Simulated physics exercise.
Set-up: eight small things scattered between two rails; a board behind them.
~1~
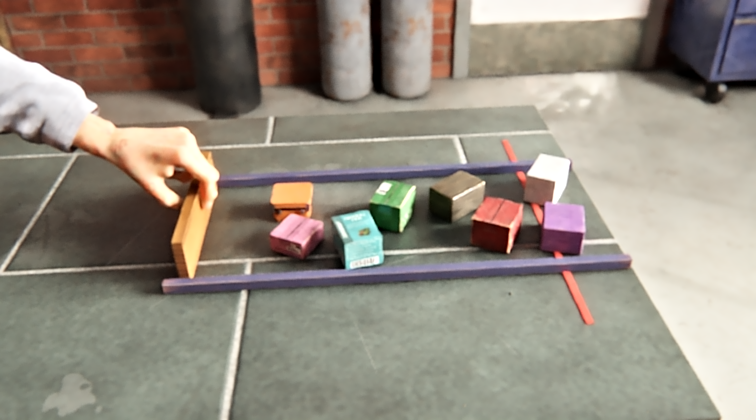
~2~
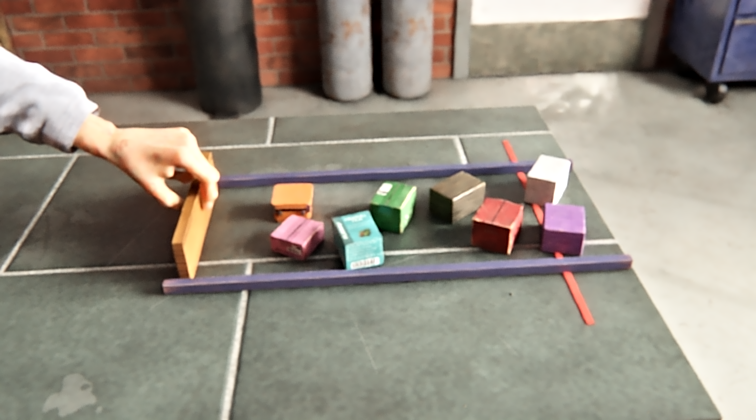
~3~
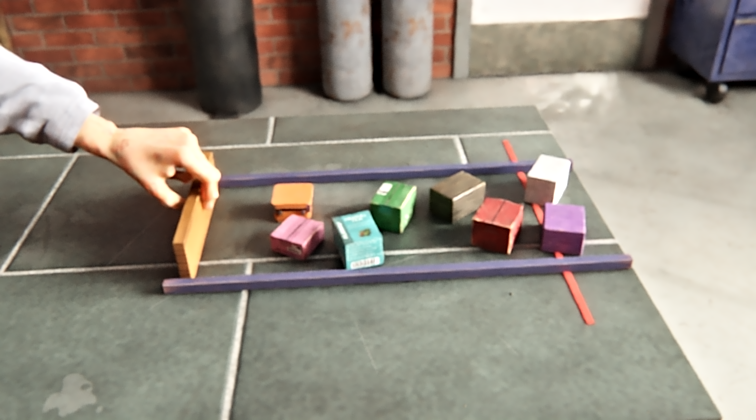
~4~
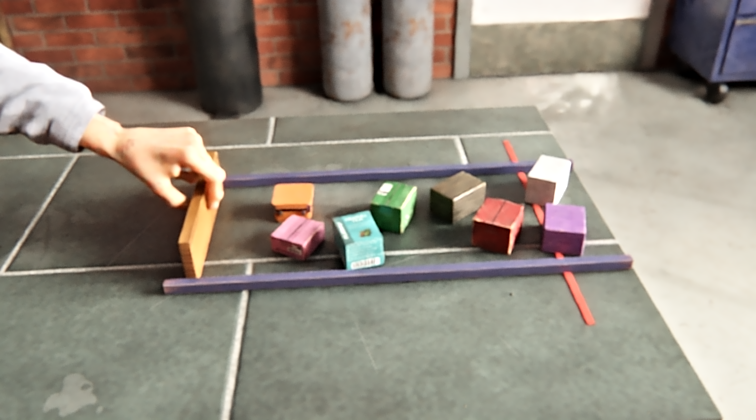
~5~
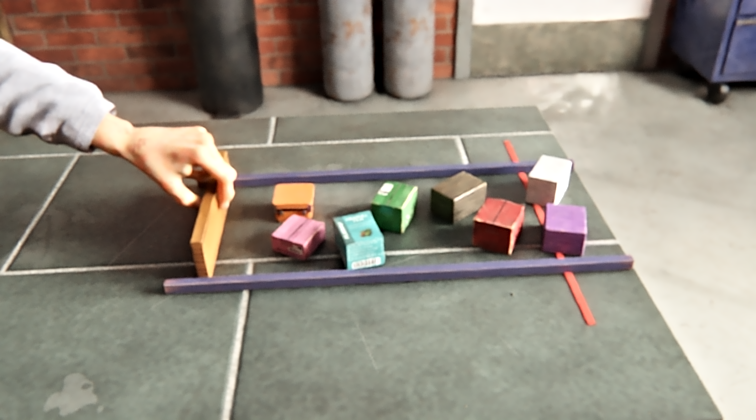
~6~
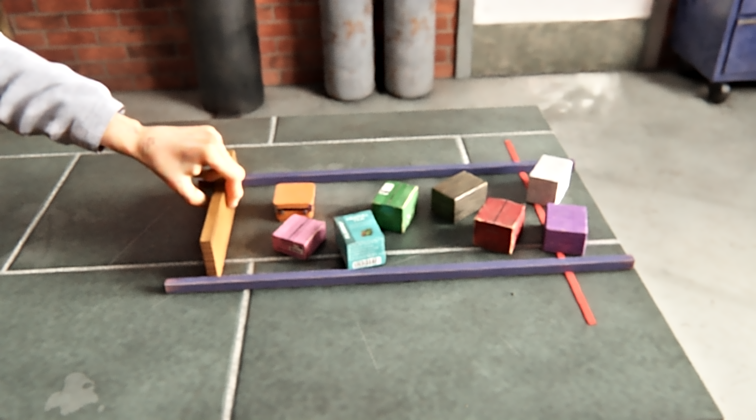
We see a hand holding an upright orange board between two dark rails on a tiled surface, behind eight scattered blocks and small objects; the hand then slides the board slightly right, while the objects stay almost still.
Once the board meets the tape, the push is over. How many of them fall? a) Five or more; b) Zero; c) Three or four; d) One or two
Three or four.
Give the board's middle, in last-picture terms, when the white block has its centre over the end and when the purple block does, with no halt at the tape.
First it's close to (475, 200), next close to (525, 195).
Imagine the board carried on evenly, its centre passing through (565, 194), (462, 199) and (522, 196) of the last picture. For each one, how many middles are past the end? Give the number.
Counts per position: 5 / 0 / 2.
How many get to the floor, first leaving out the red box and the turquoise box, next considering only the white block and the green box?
Count of fallen: 2 / 1.
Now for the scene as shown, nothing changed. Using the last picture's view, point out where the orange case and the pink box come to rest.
The orange case comes to rest at (553, 190), and the pink box comes to rest at (562, 211).
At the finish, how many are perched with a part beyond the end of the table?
The total would be 2.
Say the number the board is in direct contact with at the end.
The number is 3.
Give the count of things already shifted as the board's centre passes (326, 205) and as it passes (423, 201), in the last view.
By then 3, and 7.
Soon after, none off yet; white block at rest near (549, 181); purple block at rest near (565, 229); red box at rest near (499, 225).
After that, none off yet; white block moving near (552, 180); purple block at rest near (565, 229); red box at rest near (499, 225).
And then, none off yet; white block tilting well over near (601, 175); purple block displaced about its own width near (614, 234); red box displaced well along near (569, 219).
In the end, the number that fall off is three or four; gone, black block, purple block and white block.
